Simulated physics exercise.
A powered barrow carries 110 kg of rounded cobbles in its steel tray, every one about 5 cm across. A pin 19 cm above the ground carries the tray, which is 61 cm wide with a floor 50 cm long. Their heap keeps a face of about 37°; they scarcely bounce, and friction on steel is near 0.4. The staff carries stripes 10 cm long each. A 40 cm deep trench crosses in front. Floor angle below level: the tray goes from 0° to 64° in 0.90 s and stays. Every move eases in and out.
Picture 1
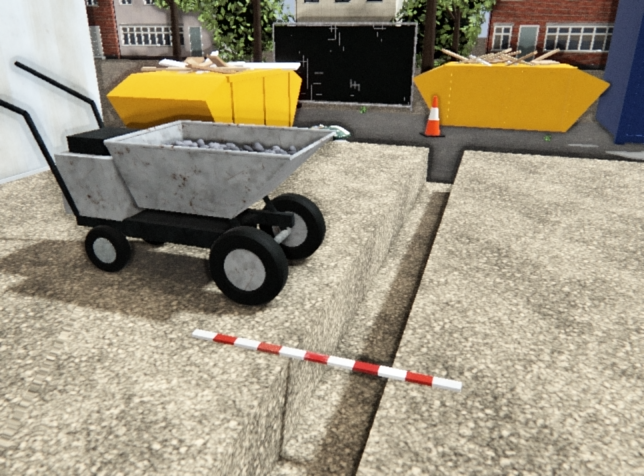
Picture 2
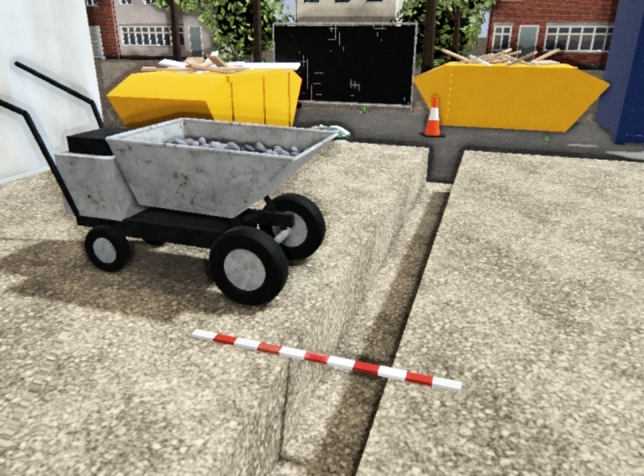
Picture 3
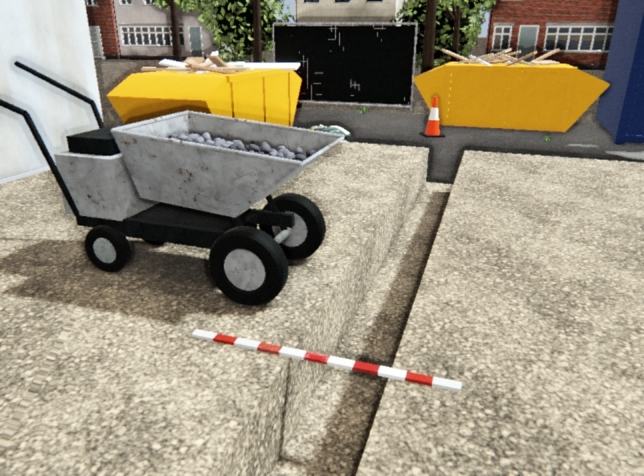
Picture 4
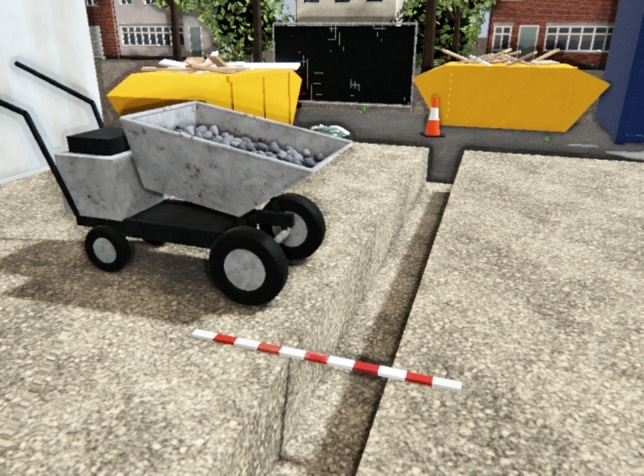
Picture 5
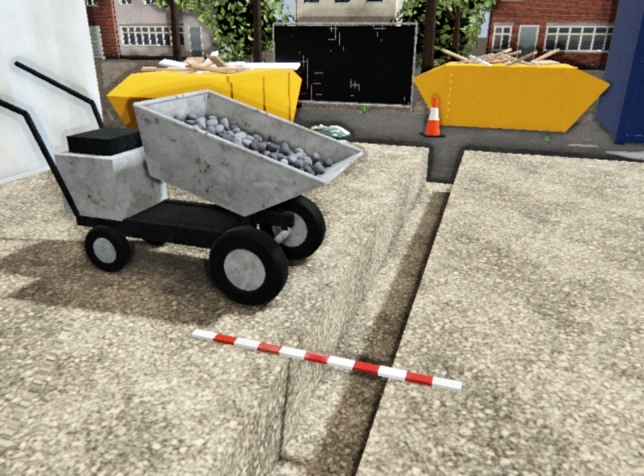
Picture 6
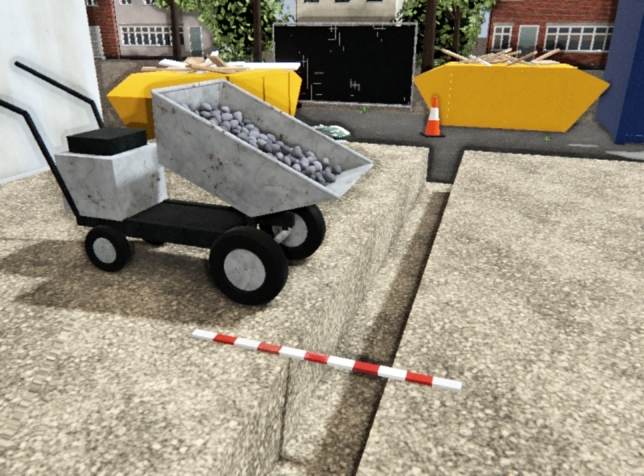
A grey powered barrow loaded with rounded cobbles stood still beside a trench, and its steel tray slowly tilted, the back rising and the front lip lowering toward the right, with the stones still inside.
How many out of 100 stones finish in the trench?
About 40 of them.
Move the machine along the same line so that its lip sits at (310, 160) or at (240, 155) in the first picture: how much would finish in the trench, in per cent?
Around 20 and then 95 percent.
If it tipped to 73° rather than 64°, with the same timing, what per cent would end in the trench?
Roughly 40%.
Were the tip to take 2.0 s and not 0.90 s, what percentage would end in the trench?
That would give about 50 percent.
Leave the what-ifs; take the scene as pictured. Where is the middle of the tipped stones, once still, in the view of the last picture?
Their middle lands near (437, 303).
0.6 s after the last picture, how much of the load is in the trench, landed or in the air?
10 per cent or so by then.
Then, 0.3 s after the last picture the floor is at 54°, 100 % in the tray; the foremost stones are at (360, 227).
Then, 0.6 s after the last picture the floor is at 64°, 81 % in the tray, 9 % in the trench, 10 % past the trench; the foremost stones are at (441, 309).
Then, 1.0 s after the last picture the floor is at 64°, 30 % in the tray, 16 % in the trench, 54 % past the trench; the foremost stones are at (586, 331).
Then, 2.9 s after the last picture the floor is at 64°, 0 % in the tray, 40 % in the trench, 60 % past the trench; the foremost stones are past the picture's edge.
